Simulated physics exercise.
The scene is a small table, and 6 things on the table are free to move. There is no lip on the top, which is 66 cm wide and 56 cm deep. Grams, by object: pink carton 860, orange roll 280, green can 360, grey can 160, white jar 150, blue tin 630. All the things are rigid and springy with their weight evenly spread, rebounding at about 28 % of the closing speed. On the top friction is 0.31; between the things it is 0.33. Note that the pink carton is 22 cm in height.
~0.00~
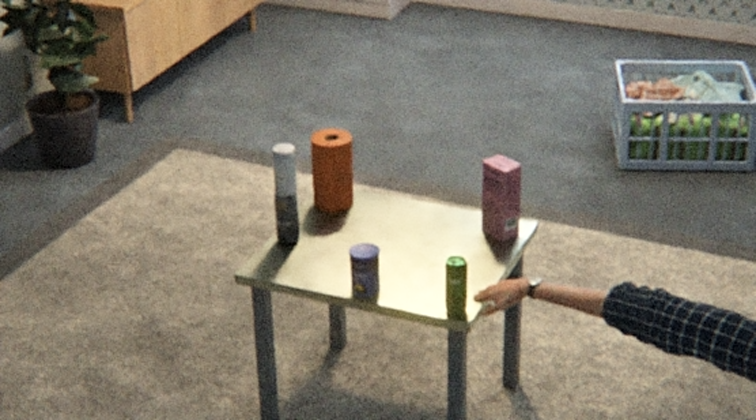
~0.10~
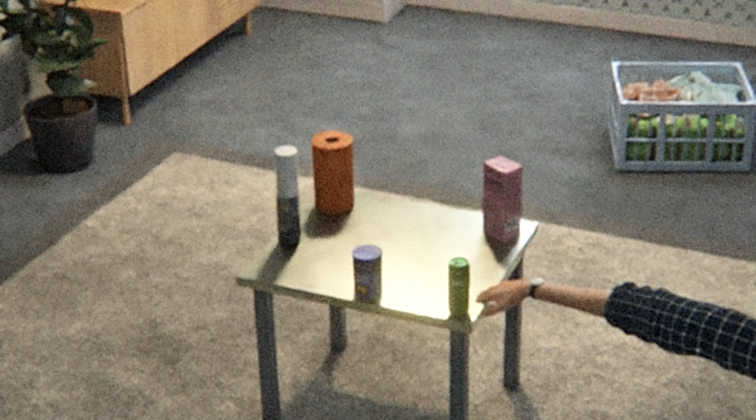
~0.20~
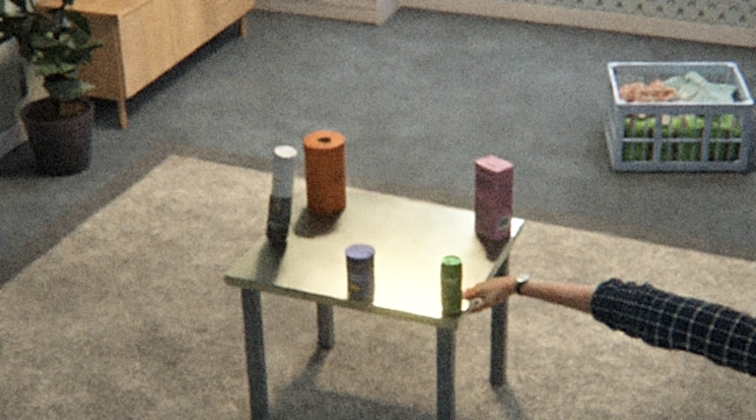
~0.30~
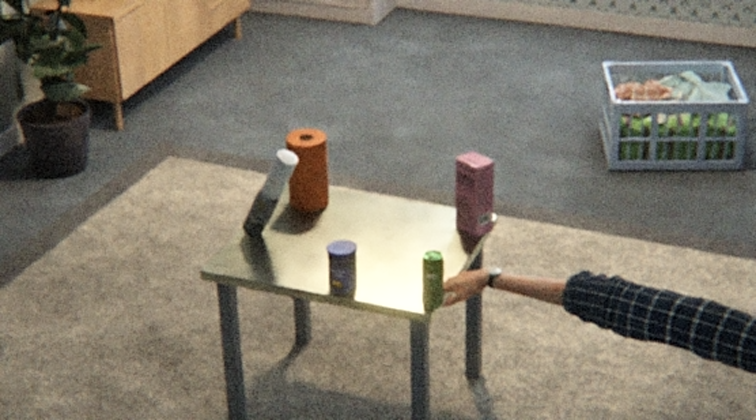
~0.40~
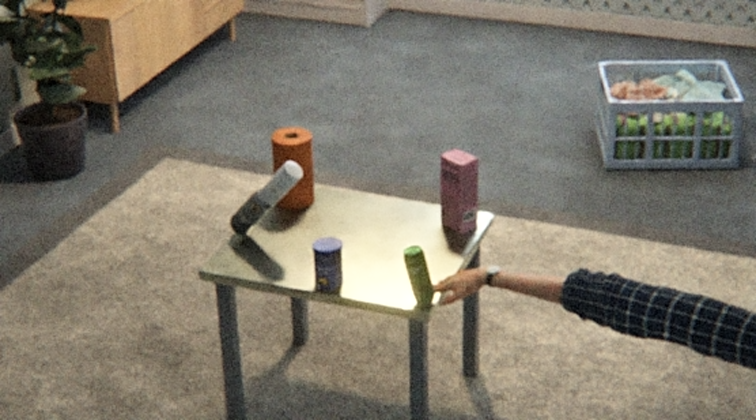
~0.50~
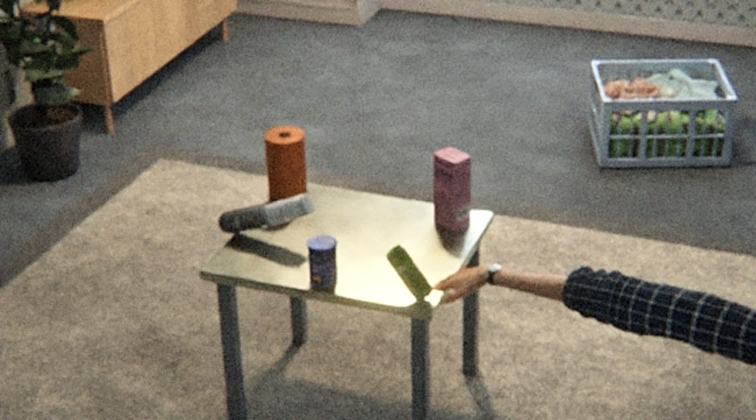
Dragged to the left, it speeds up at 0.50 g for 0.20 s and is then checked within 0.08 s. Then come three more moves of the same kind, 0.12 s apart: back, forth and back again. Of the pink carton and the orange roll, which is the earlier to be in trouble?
It is the second of the two.
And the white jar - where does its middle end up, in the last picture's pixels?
At about (334, 239).
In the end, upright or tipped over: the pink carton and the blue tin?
Here's how it ends: The pink carton never goes down, and the blue tin never goes down.
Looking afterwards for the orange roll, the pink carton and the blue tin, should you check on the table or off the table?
Orange roll: Goes out of bounds; pink carton: Stays in bounds; blue tin: Stays in bounds.
After 0.70 s, table along by 1 cm; orange roll and grey can now off the table; pink carton moved 8 cm near (472, 192); green can on its side.
After 1.20 s, table along by 14 cm; orange roll moved 5 cm near (275, 166); pink carton moved 3 cm near (447, 189); white jar on its side.
After 1.60 s, orange roll now off the table; pink carton moved 7 cm near (478, 193); green can on its side.
In the end (3.4 s), off the table, orange roll and grey can; toppled on the table, green can and white jar; not toppled but over 5 cm from the start, pink carton and blue tin. At the end, from the last picture's camera, pink carton near (481, 194), orange roll near (274, 357). Pink carton was never lost; orange roll went at 1.34 s.
